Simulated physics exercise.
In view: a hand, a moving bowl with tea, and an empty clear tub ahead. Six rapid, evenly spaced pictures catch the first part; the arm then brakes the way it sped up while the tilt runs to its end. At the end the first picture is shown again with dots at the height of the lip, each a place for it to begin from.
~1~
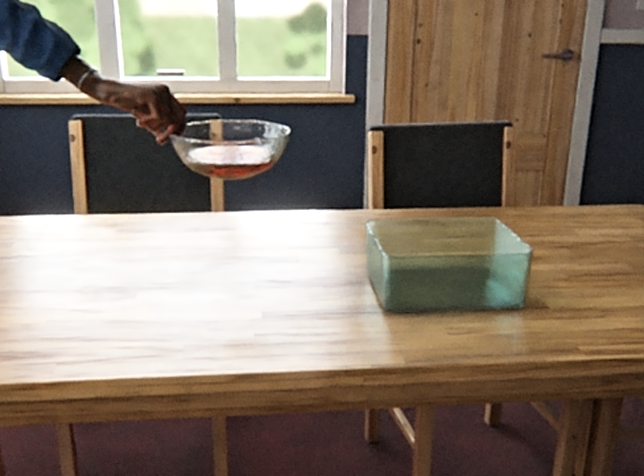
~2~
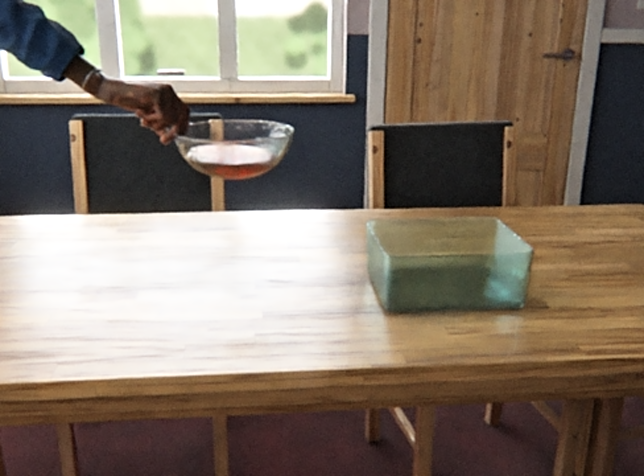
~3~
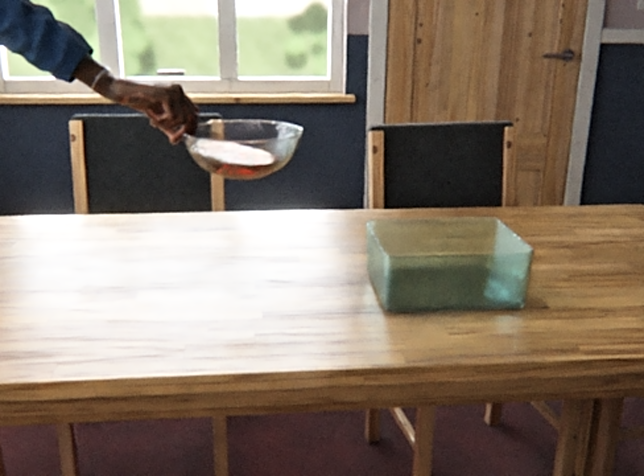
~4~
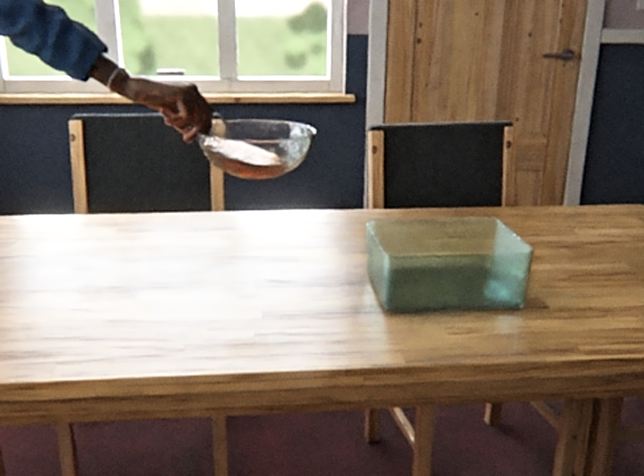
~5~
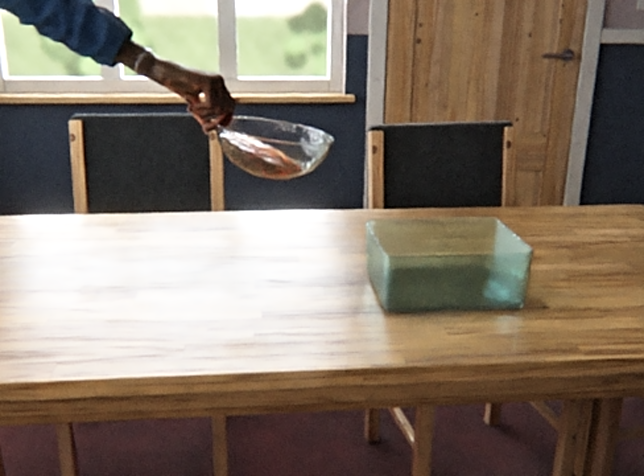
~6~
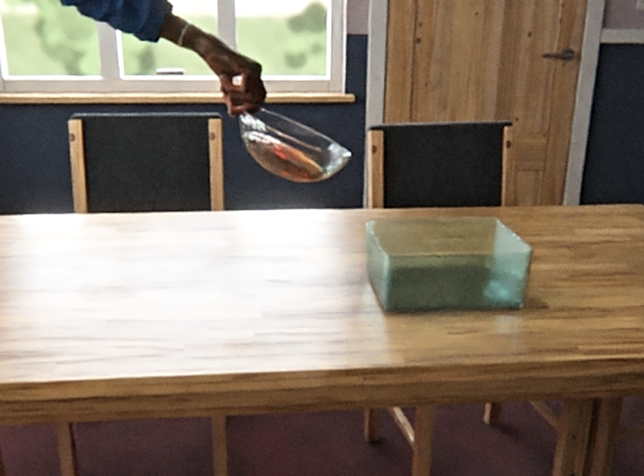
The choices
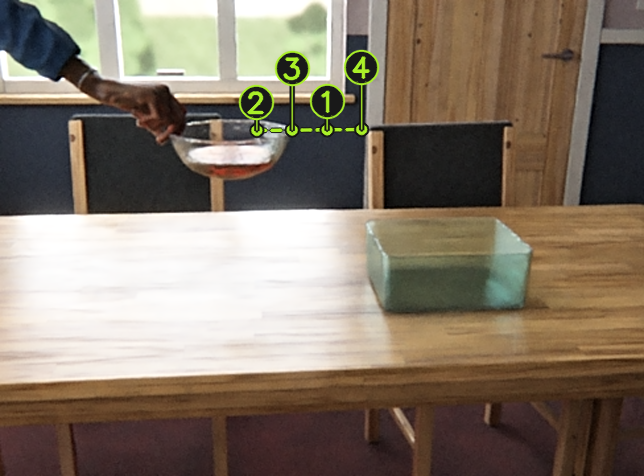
Glass bowl of reddish-brown tea moving right above a wooden table, a hand gradually tilting it near an empty clear tub.
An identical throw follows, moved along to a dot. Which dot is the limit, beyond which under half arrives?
Dot 2.
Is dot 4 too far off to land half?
No, that is safe.
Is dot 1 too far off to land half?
No, not at all.
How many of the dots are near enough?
All of them.
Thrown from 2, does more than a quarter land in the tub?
Yes, clearly.
On the marked copy, 1 at (327, 129); 2 at (256, 130); 3 at (292, 130); 4 at (361, 129).
Choosing 1, about 87 % lands in the tub, 9 % falls short and 4 % goes beside or beyond.
Choosing 2, about 69 % lands in the tub, 20 % falls short and 11 % goes beside or beyond.
Choosing 3, about 79 % lands in the tub, 6 % falls short and 15 % goes beside or beyond.
Choosing 4, about 79 % lands in the tub, 4 % falls short and 17 % goes beside or beyond.
